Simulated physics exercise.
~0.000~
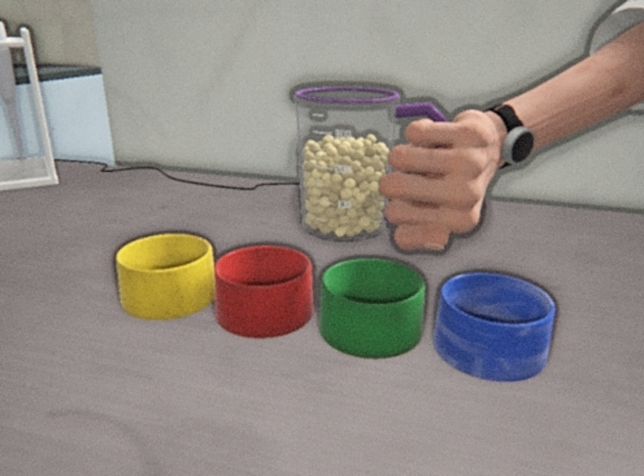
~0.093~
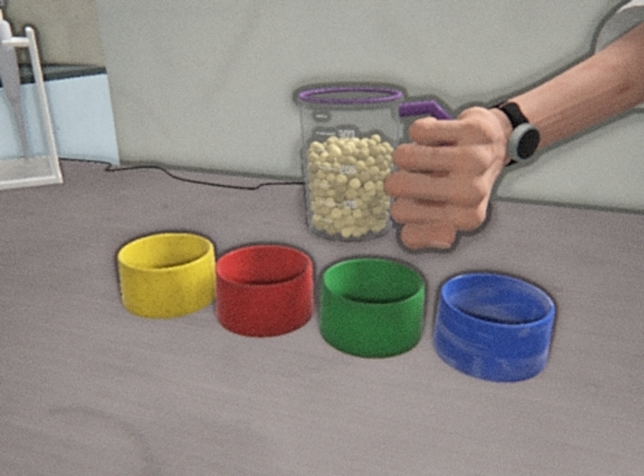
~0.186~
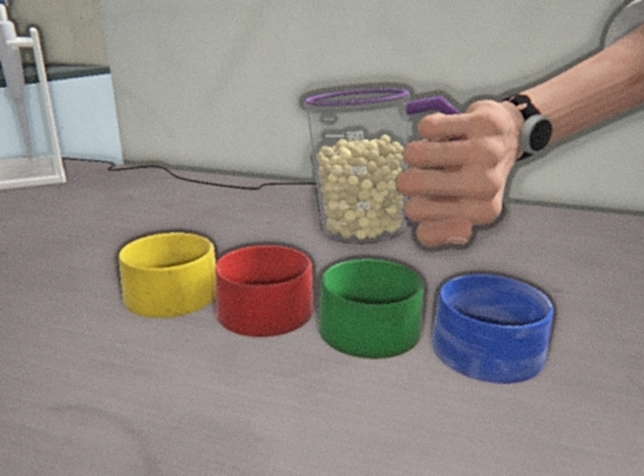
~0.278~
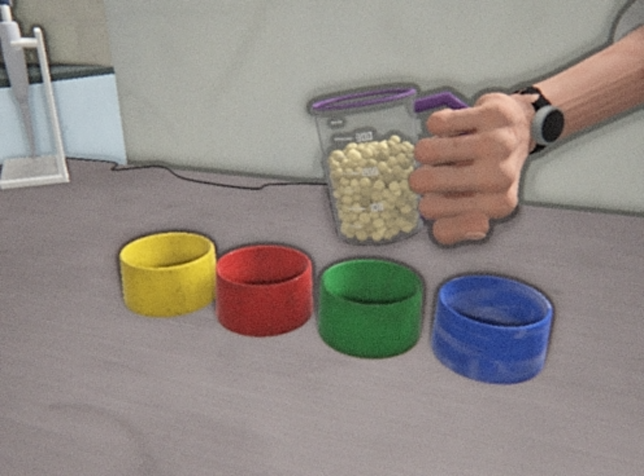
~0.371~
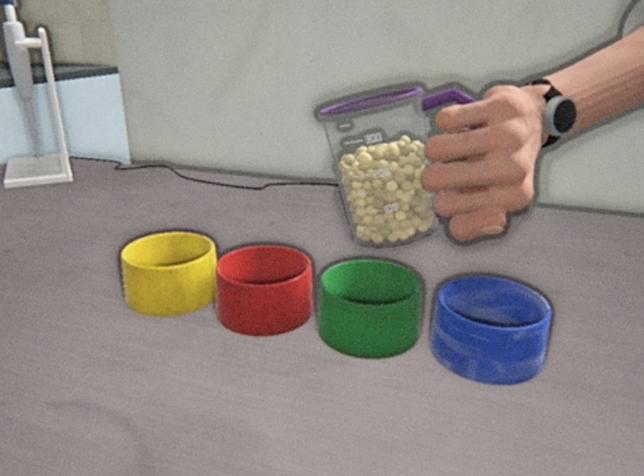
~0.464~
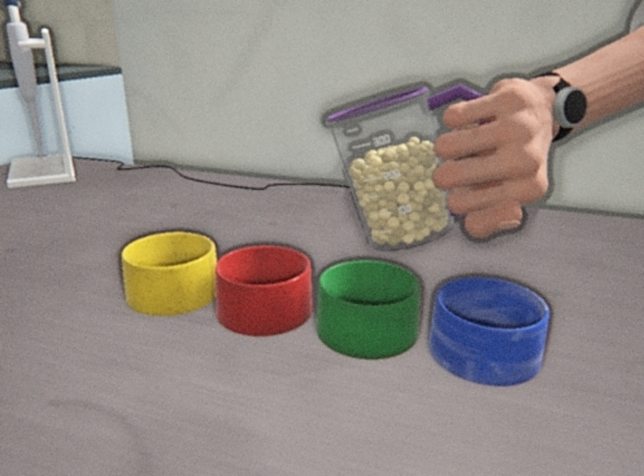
A hand wearing a dark-strapped watch reaches in from the right over a grey tabletop, seen from slightly above, with a pale wall behind. It grips a clear cup with a purple rim and handle, partly filled with pale beans, behind a row of yellow, red, green and blue dishes. The hand moves the cup a short way right, gradually tilting it to the left, while the view stays nearly steady.
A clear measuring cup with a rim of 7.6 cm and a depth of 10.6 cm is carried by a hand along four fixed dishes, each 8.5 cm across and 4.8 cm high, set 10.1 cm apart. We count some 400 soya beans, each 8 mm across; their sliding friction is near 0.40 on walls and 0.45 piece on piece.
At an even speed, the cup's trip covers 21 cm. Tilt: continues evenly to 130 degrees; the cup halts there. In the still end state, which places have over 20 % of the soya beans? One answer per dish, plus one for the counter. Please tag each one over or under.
Red dish - under; blue dish - over; green dish - under; yellow dish - under; counter - under.
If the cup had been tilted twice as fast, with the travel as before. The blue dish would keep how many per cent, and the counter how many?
Blue: 50, counter: 30.
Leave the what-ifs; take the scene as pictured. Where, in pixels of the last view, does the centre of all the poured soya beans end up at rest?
I'd say roughly (492, 322).
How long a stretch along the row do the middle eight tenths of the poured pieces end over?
It spans roughly 5 centimetres along the row.
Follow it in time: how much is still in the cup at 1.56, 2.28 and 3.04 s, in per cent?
Roughly 100, then 90, then 0.
Then, at 1.56 s, tilt 70 degrees; cup holds 100 %.
After 2.28 s, tilt 104 degrees; cup holds 90 %, blue 10 %.
After 3.04 s, tilt 130 degrees; cup holds 0 %, blue 95 %.
By 3.5 s all is still; red 0 %, blue 95 %, green 0 %, yellow 0 %, counter 5 %.
